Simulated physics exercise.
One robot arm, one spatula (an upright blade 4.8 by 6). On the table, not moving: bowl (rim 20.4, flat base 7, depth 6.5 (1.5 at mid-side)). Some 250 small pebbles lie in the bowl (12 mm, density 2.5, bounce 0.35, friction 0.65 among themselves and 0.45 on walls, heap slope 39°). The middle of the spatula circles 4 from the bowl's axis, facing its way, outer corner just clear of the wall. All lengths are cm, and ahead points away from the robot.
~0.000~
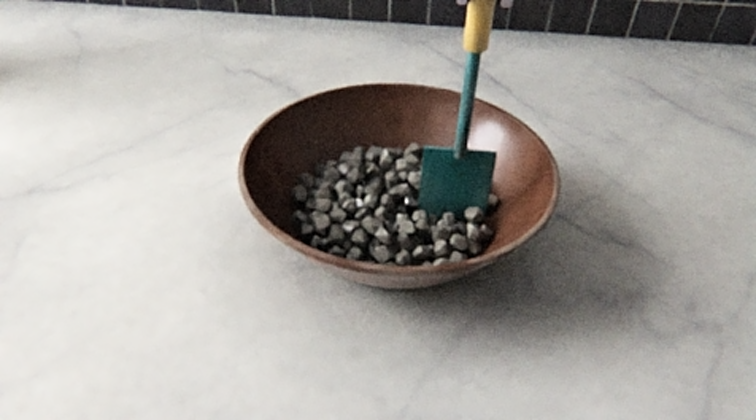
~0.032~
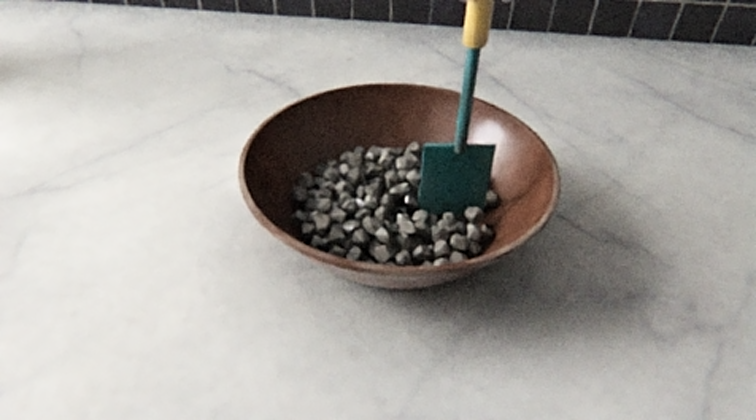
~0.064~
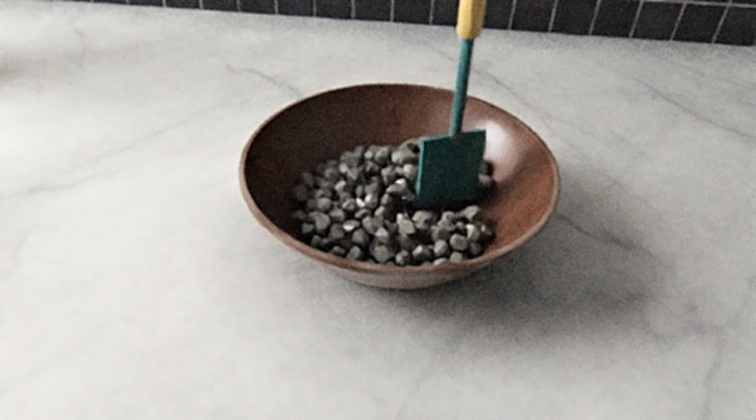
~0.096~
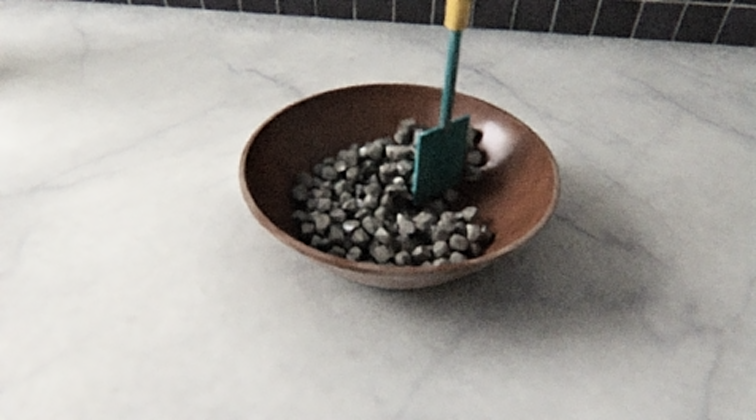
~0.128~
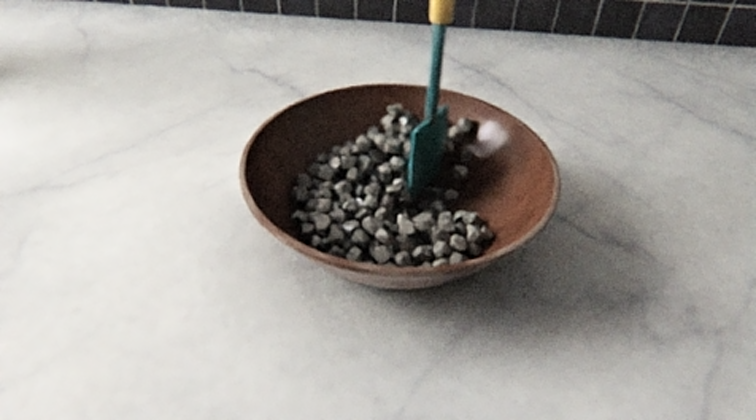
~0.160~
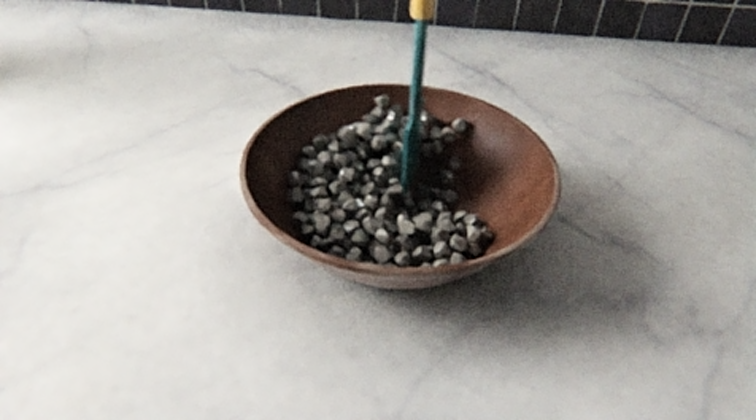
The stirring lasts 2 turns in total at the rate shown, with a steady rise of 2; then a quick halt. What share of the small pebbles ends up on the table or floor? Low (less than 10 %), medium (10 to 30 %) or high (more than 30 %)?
Answer: Low; less than 10 % of the small pebbles finish on the table or floor.
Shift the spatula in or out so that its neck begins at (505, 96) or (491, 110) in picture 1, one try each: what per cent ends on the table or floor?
Some 0 and 5 per cent.
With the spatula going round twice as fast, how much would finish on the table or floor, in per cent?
Then about 20 per cent.
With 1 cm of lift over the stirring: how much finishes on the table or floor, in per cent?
Some 5 per cent.
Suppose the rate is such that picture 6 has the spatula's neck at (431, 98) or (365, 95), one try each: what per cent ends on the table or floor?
Some 0 and 15 per cent.
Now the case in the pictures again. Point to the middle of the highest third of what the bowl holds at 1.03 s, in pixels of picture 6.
Near (361, 200).
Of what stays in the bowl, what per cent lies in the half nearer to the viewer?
Roughly 50 per cent.
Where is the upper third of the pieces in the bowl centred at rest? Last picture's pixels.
Around (392, 205).
After 0.60 s, 332° round, highest piece 8 above the table; 244 in the bowl, 2 on the table or floor, 2 in flight or on the tool.
After 1.03 s, 223° round, highest piece 6 above the table; 243 in the bowl, 5 on the table or floor.
After 1.45 s, 0° round, highest piece 5 above the table; 243 in the bowl, 5 on the table or floor.
After 2.15 s, 0° round, highest piece 5 above the table; 243 in the bowl, 5 on the table or floor.
At rest, 243 in the bowl, 5 on the table or floor. That is 2 % on the table or floor.
